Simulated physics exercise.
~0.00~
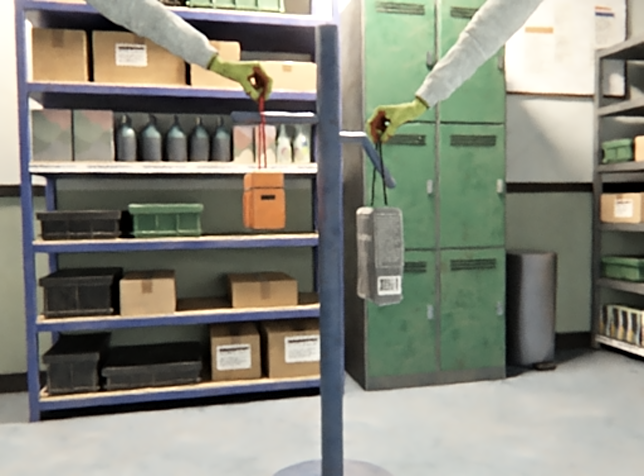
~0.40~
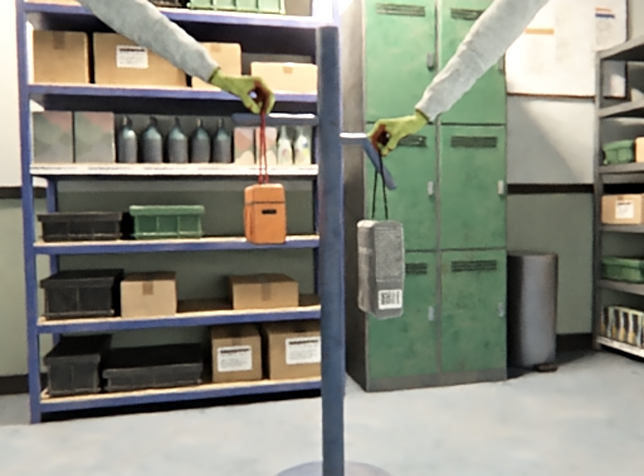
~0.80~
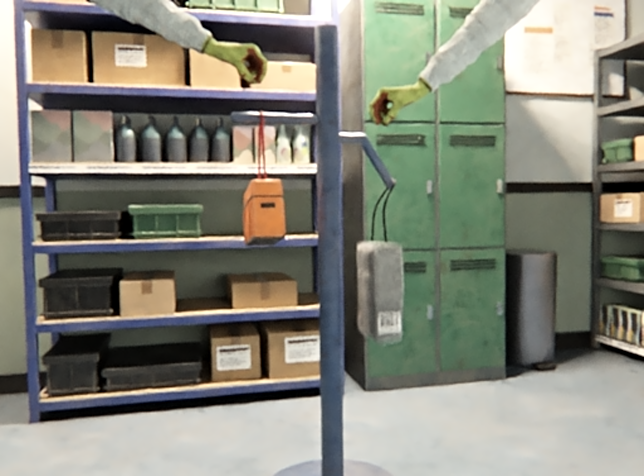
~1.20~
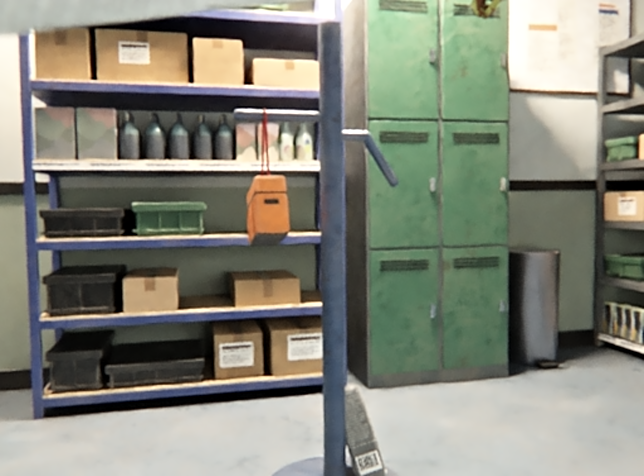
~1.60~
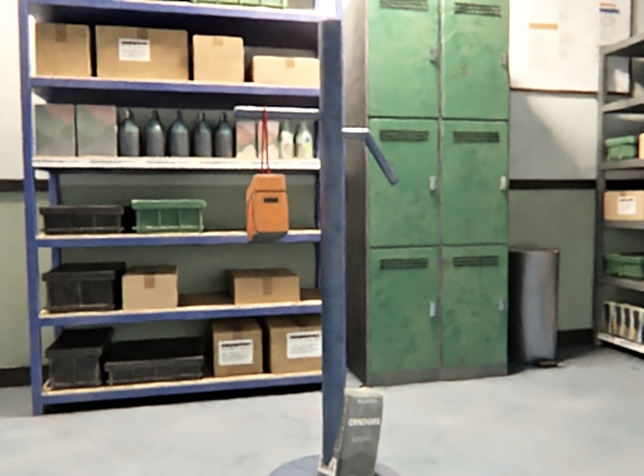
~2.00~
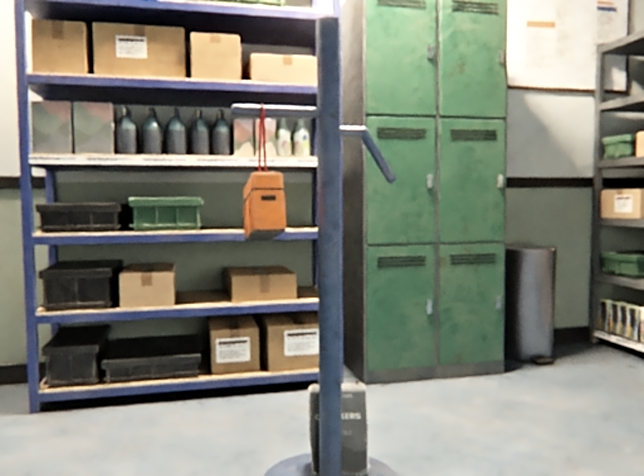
We see two gloved hands lower an orange case and a grey sack by their loops onto a post's two pegs, then let go and withdraw; the orange case stays hanging on the left, while the grey sack slips off the drooping right peg and ends on the floor by the post's base.
